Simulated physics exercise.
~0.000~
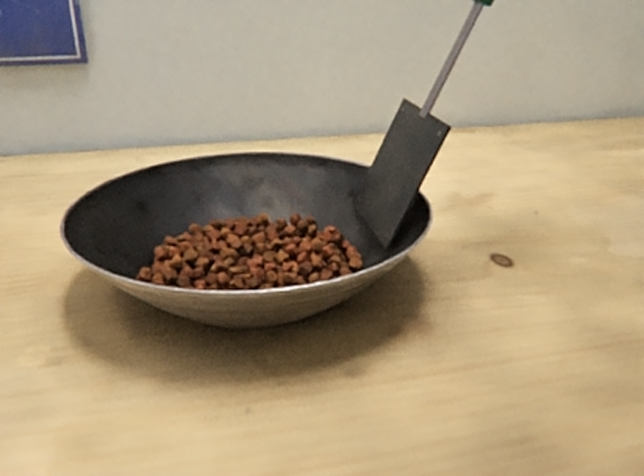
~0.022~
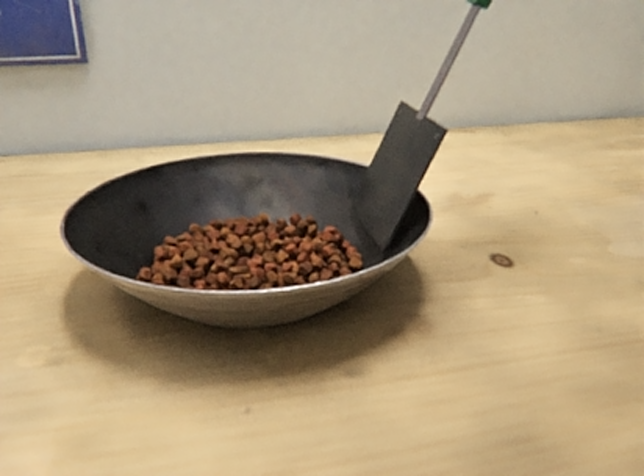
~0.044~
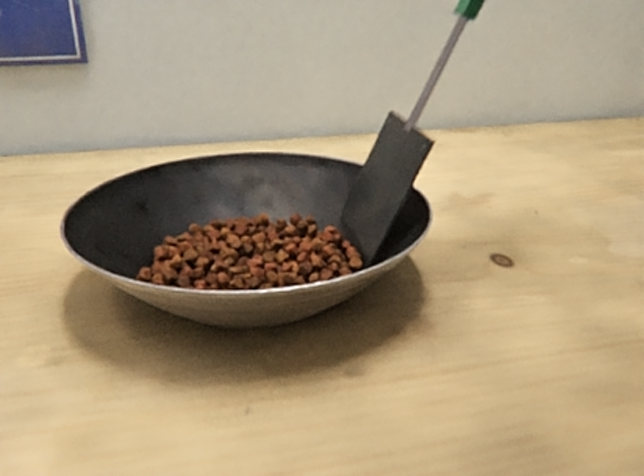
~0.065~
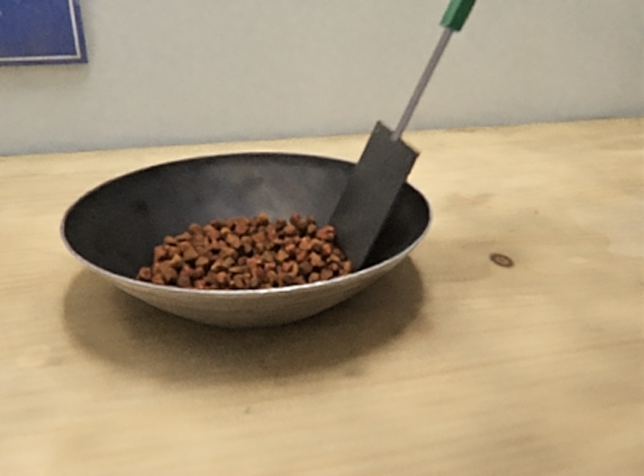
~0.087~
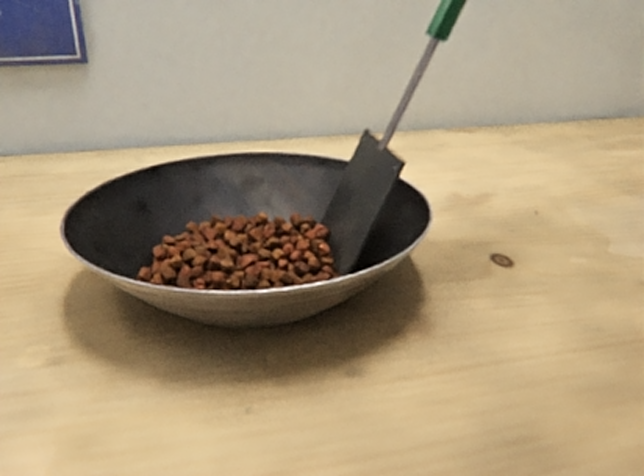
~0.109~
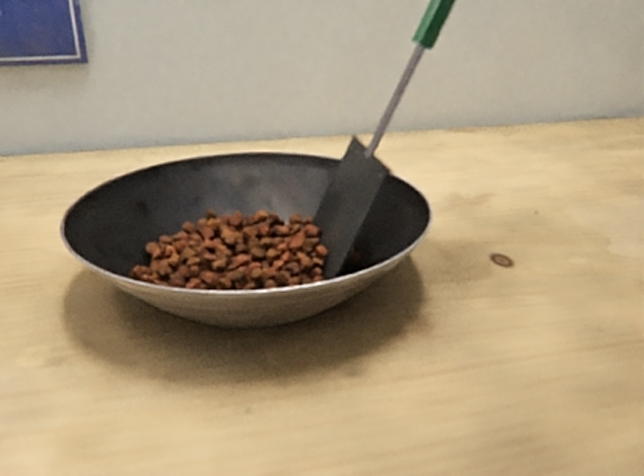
At the start, a dark spatula with a green handle leans inside the right side of a black wok holding a pile of brown pellets on a wooden table. The spatula then slides left and slightly down to the pile's right edge, and finally presses the pellets a little to the left.
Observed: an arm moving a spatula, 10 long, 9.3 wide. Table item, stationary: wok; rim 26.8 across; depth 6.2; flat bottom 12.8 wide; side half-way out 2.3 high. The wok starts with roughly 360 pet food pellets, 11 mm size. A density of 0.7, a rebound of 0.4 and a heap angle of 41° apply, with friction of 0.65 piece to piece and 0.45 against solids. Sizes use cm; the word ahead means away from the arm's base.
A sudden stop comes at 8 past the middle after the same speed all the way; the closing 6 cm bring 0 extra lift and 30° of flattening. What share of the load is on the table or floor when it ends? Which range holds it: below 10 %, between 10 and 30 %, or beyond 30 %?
The range between 10 and 30 %.
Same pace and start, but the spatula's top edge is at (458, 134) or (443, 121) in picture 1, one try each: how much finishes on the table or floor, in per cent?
About 15 and 15 per cent.
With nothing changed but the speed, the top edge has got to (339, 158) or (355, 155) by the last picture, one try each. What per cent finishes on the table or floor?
Try one roughly 25 per cent; try two roughly 20 per cent.
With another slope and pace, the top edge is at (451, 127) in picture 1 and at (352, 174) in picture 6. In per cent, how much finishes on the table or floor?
Off the vessel, on the table or floor: Some 15 percent.
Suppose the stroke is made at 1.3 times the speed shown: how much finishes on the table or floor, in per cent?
Roughly 20 per cent.
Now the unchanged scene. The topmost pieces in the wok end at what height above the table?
Peak at rest, approximately 7.5 centimetres.
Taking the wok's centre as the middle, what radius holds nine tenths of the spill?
That works out to near 25 cm.
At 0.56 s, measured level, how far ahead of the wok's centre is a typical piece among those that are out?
It sits close to 18 cm ahead of the middle.
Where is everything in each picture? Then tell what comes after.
Spatula top edge at (426, 111), sloping 65°; upper third of the load around (250, 256), from x 145 to 355, top at y 220; 355 in the wok, in the first picture.
Spatula top edge at (423, 114), sloping 65°; upper third of the load around (250, 256), from x 145 to 355, top at y 220, in the second picture.
Spatula top edge at (411, 124), sloping 65°; upper third of the load around (250, 256), from x 145 to 355, top at y 220, in the third picture.
Spatula top edge at (398, 135), sloping 65°; upper third of the load around (250, 256), from x 145 to 355, top at y 220, in the fourth picture.
Spatula top edge at (384, 144), sloping 65°; upper third of the load around (249, 255), from x 145 to 355, top at y 220, in the fifth picture.
Spatula top edge at (371, 151), sloping 65°; upper third of the load around (240, 253), from x 140 to 355, top at y 215; 355 in the wok, in the sixth picture.
After 0.21 s, sloping 65°, highest piece 10 above the table; 354 in the wok, 1 on the blade or in flight.
After 0.31 s, sloping 52°, highest piece 8 above the table; 351 in the wok, 4 on the blade or in flight.
After 0.56 s, sloping 35°, highest piece 7 above the table; 292 in the wok, 60 on the table or floor, 3 on the blade or in flight.
After 1.61 s, sloping 35°, highest piece 7 above the table; 292 in the wok, 63 on the table or floor.
At rest, 292 in the wok, 63 on the table or floor. That is 18 % on the table or floor.
